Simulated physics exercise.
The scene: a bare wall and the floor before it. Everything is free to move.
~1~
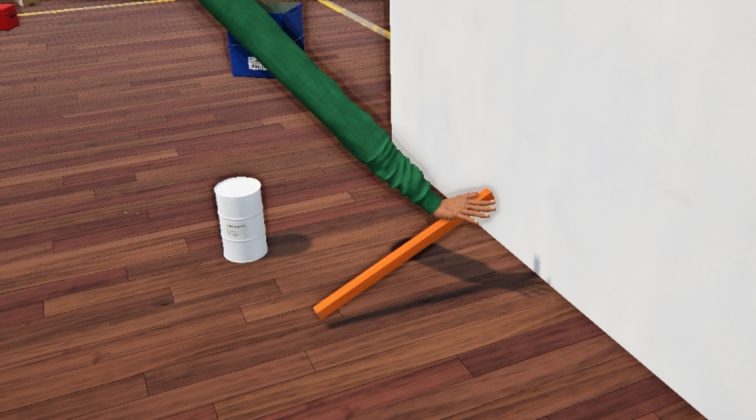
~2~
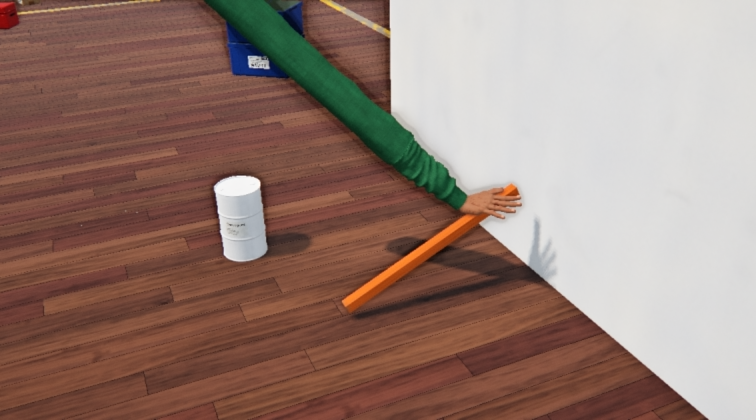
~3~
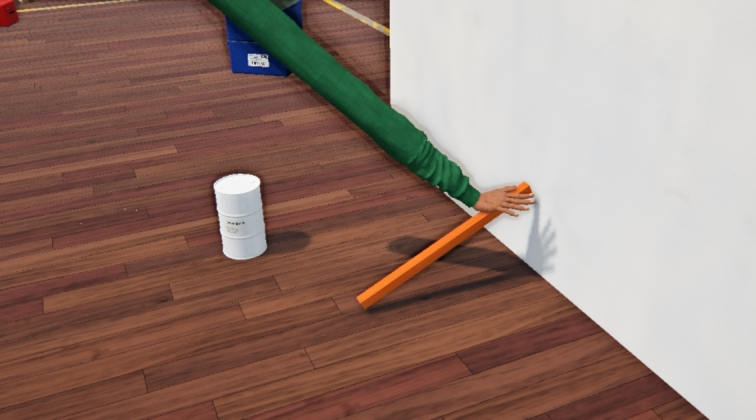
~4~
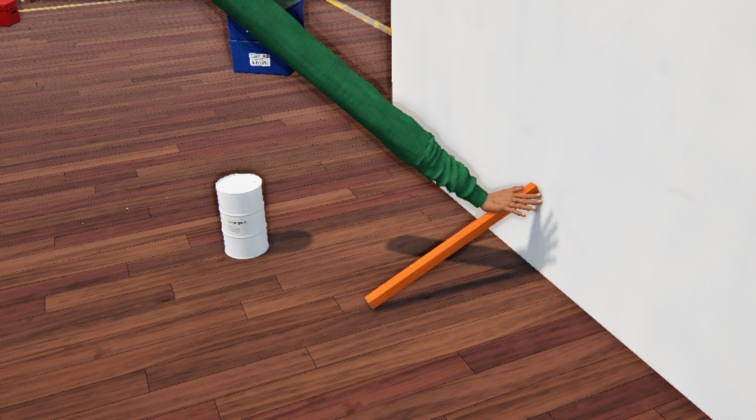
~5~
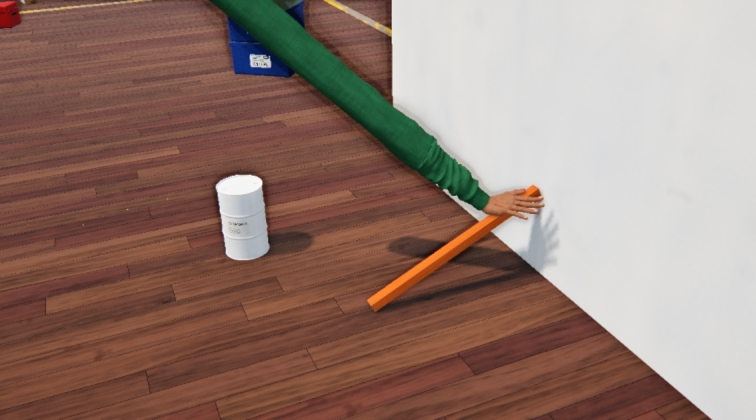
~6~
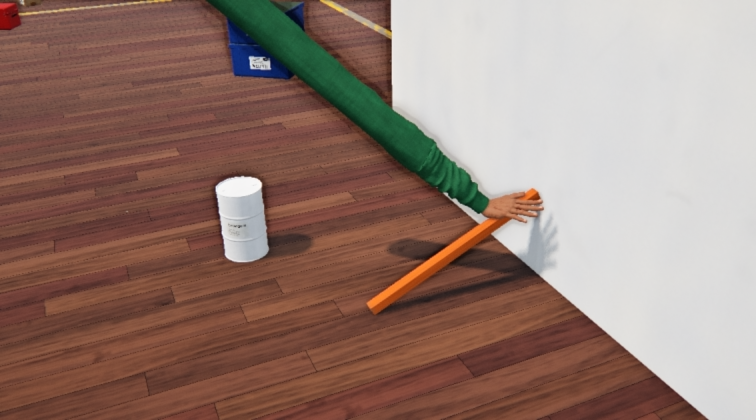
A green-sleeved arm moves an orange pole rightward and leans it against the white wall.
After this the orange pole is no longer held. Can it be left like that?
As it turns out, it slides down.
Then, 0.20 s later than the last frame, orange pole sunk by 4° near (452, 257).
Then, 0.30 s later than the last frame, orange pole sunk by 18° near (446, 278).
Then, 0.40 s later than the last frame, orange pole sunk by 25° near (444, 287).
When it is over, moved from the start, orange pole; white canister as before. End places, in pixels of the last picture, orange pole near (444, 289). The pole slips out.
